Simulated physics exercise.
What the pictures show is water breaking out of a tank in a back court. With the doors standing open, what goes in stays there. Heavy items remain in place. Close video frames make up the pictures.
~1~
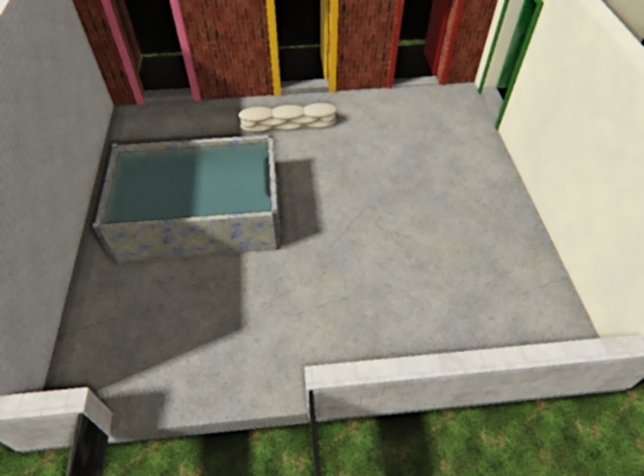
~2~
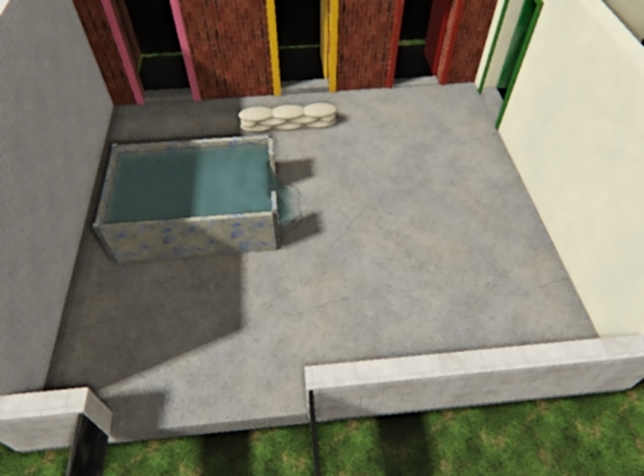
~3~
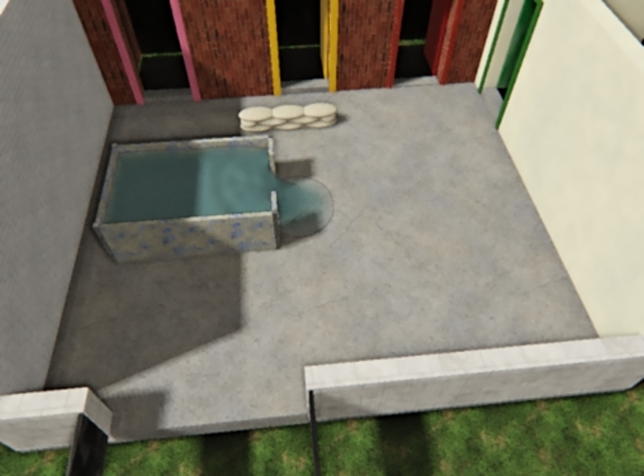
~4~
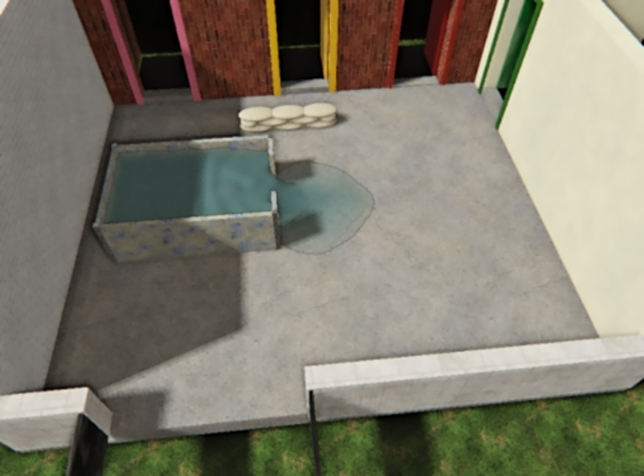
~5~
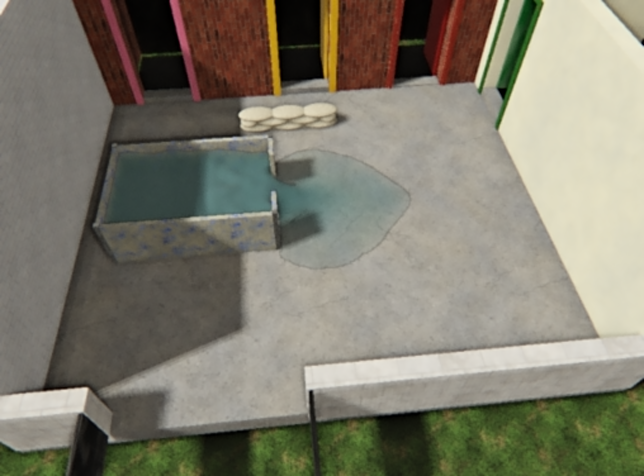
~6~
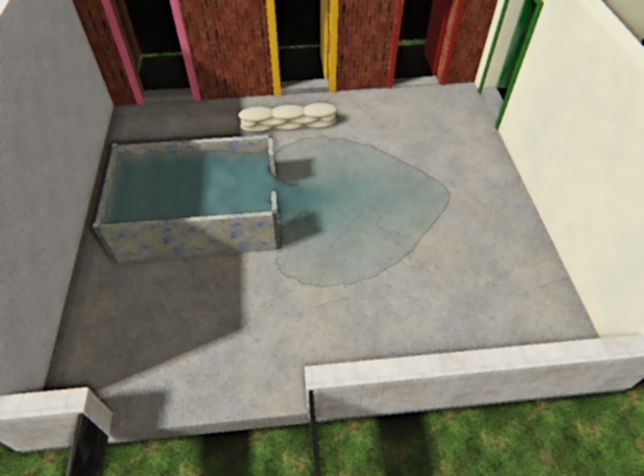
In a walled court, water pours from a tank's right side and spreads rightward.
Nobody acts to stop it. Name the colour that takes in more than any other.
Red.
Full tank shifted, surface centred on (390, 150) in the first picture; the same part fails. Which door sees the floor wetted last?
Answer: The one in pink.
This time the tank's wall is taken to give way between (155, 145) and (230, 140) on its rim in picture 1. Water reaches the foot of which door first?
It's the pink-painted one.
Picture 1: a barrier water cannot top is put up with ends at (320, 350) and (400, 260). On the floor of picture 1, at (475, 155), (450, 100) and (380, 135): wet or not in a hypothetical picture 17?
Submerged; submerged; submerged.
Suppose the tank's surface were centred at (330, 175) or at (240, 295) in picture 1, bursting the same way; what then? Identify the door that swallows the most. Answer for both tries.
With the first spot it's the red one, with the second it's the red door.
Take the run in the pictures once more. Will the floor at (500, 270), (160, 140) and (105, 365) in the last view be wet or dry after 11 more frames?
Taking them in turn: Drenched, not wetted, not wetted.
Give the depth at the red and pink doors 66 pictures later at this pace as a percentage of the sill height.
I'd say around 260 and 30 in a hundred.
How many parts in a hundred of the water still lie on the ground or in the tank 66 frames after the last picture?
90 %.
A moment on, water covers 35 % of the floor; red door not reached, yellow door not reached, pink door not reached, green door not reached.
Next, water covers 50 % of the floor; red door wet at the sill, nothing in, yellow door not reached, pink door not reached, green door wet at the sill, nothing in.
Then, water covers 50 % of the floor; red door some in, yellow door not reached, pink door not reached, green door a trickle in.
Later, water covers 65 % of the floor; red door a lot in, yellow door wet at the sill, nothing in, pink door not reached, green door a trickle in.
In the end, water covers 95 % of the floor; red door a lot in, yellow door wet at the sill, nothing in, pink door wet at the sill, nothing in, green door a trickle in; the red door has let in the most.
